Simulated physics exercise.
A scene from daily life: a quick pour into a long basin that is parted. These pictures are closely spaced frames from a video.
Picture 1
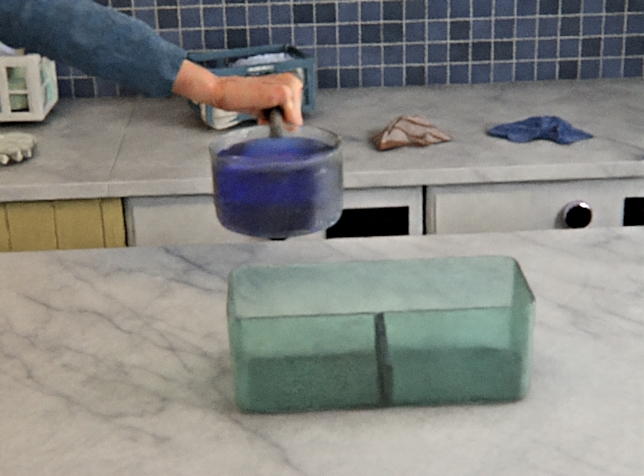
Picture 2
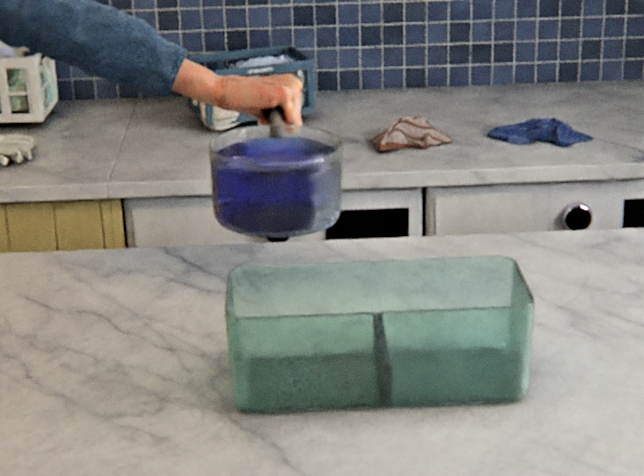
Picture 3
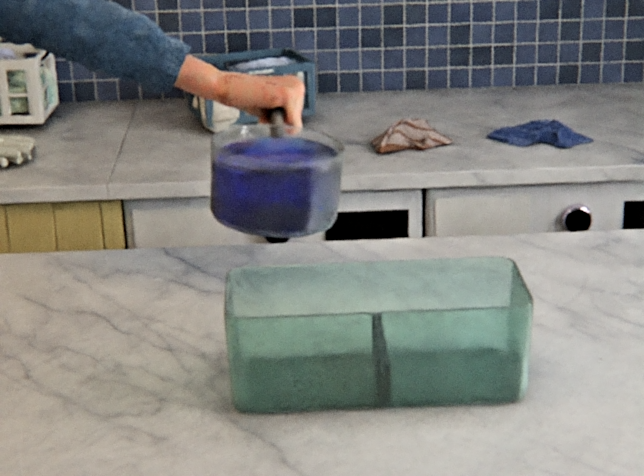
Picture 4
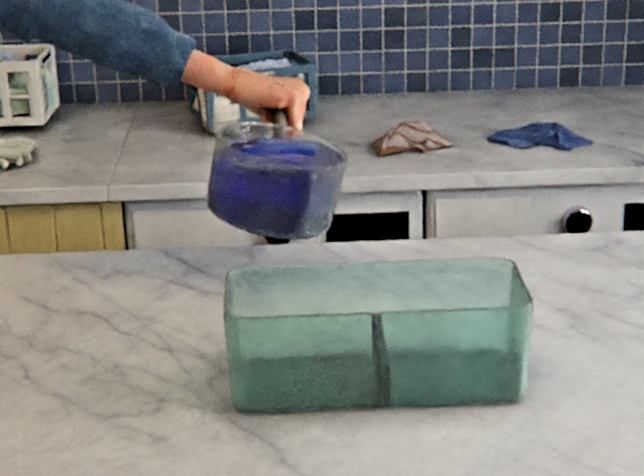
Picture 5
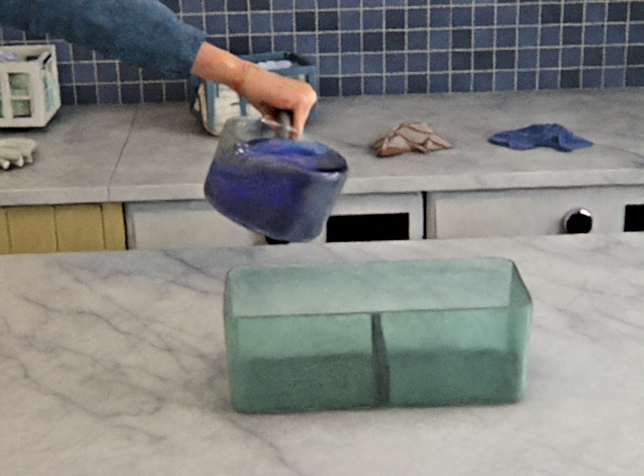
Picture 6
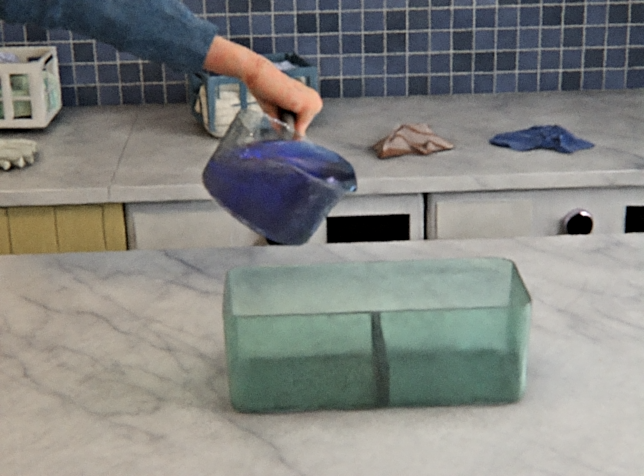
A hand holds a glass bowl of blue liquid above a divided green basin and tilts it rightward.
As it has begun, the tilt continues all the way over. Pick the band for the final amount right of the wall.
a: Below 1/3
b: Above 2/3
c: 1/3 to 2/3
The answer is c.
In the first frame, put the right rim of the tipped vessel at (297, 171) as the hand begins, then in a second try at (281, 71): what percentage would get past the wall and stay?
Estimate, in order: 20 and 20 per cent.
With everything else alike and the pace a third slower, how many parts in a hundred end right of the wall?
Around 70 per cent ends up there.
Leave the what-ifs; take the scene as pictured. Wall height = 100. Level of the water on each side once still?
Roughly 40 percent left, 50 percent right.
A moment on, the tilt is 99° and 30 per cent is still to pour, 2 is left of the wall and 30 right of it.
Next, the tilt is 108° and 6 per cent is still to pour, 28 is left of the wall and 59 right of it.
Then the tilt is 108° and 1 per cent is still to pour, 42 is left of the wall and 54 right of it.
Later the tilt is 108° and 0 per cent is still to pour, 44 is left of the wall and 54 right of it.
Finally, 45 per cent lies left of the wall, 54 right of it and 2 outside.
